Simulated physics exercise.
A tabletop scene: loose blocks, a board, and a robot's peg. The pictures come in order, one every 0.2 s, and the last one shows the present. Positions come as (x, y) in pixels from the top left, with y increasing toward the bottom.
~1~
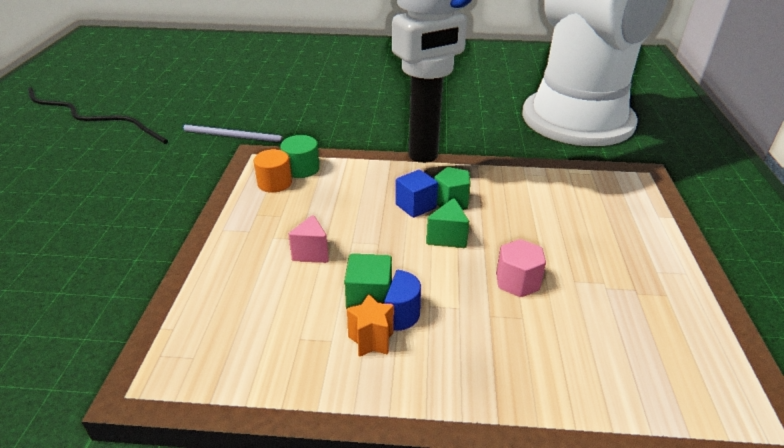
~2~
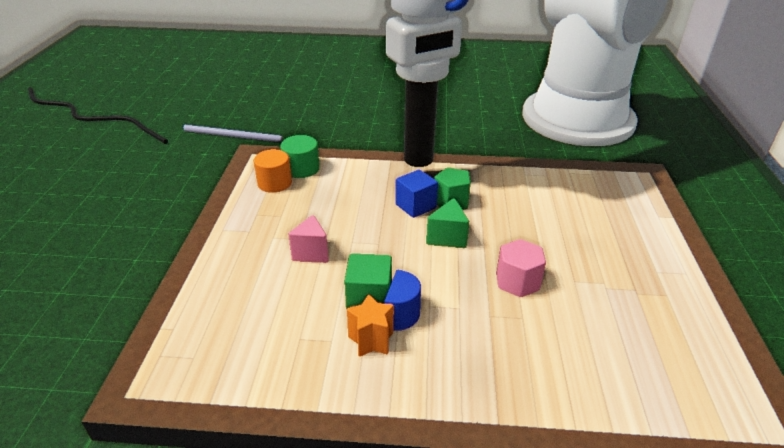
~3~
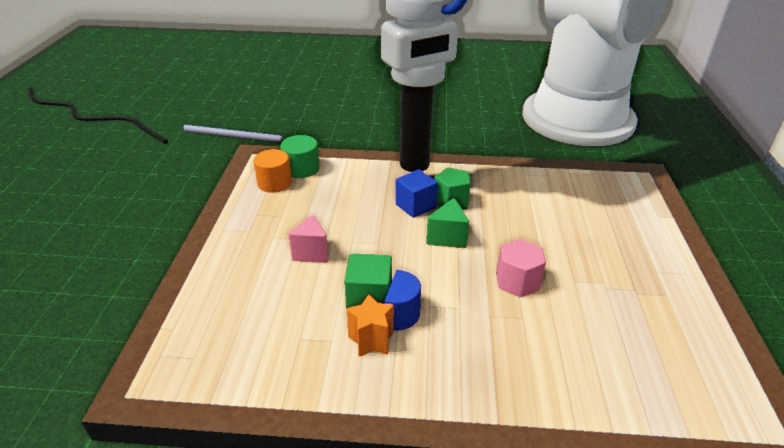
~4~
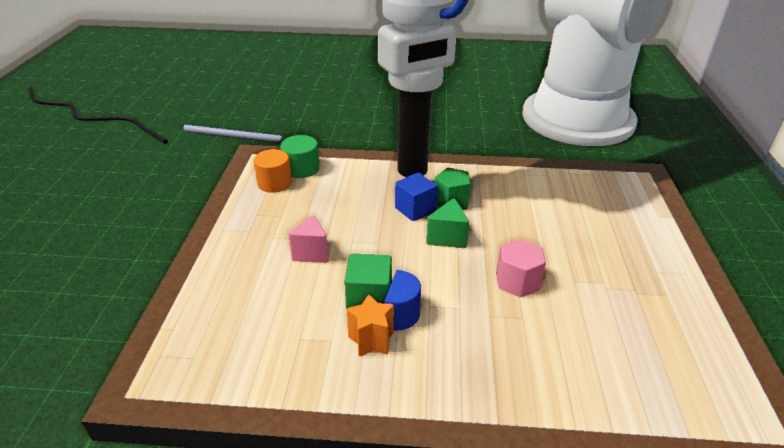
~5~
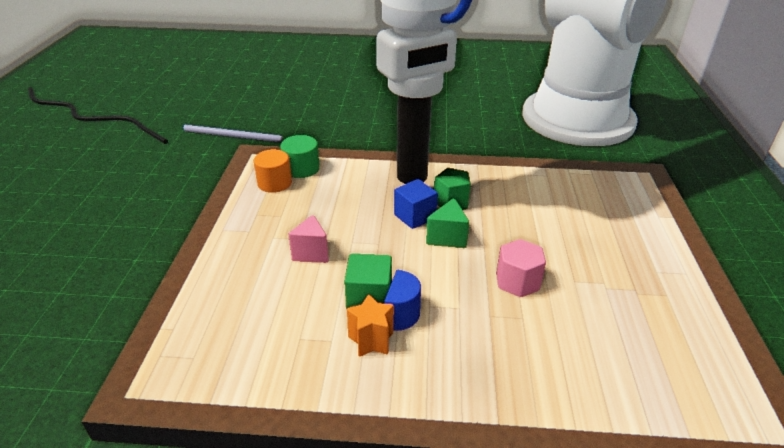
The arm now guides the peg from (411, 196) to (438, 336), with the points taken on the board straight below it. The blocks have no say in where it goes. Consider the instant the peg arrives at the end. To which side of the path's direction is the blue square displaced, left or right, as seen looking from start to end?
Rightward.
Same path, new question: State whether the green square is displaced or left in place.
It leaves its spot.
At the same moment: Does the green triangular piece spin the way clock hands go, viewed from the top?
Short answer: No.
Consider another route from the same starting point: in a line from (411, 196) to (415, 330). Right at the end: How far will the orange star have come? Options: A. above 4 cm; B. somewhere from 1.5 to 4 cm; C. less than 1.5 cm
My pick is B.
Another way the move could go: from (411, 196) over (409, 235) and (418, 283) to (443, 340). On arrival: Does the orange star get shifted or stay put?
The orange star moves.
On the path given first. One third of the way, peg (419, 214); blue square (410, 227), turned 50° clockwise; green triangular piece (453, 214), turned 15° anticlockwise.
Two thirds of the way, peg (428, 260); green square (354, 280), turned 35° clockwise; blue D-shaped block (402, 306), turned 20° anticlockwise; blue square (401, 271), turned 95° clockwise; green triangular piece (454, 217), turned 40° anticlockwise.
At the end, peg (440, 315); green square (344, 283), turned 55° clockwise; blue D-shaped block (403, 316), turned 35° anticlockwise; blue square (395, 284), turned 120° clockwise; green triangular piece (454, 217), turned 40° anticlockwise.
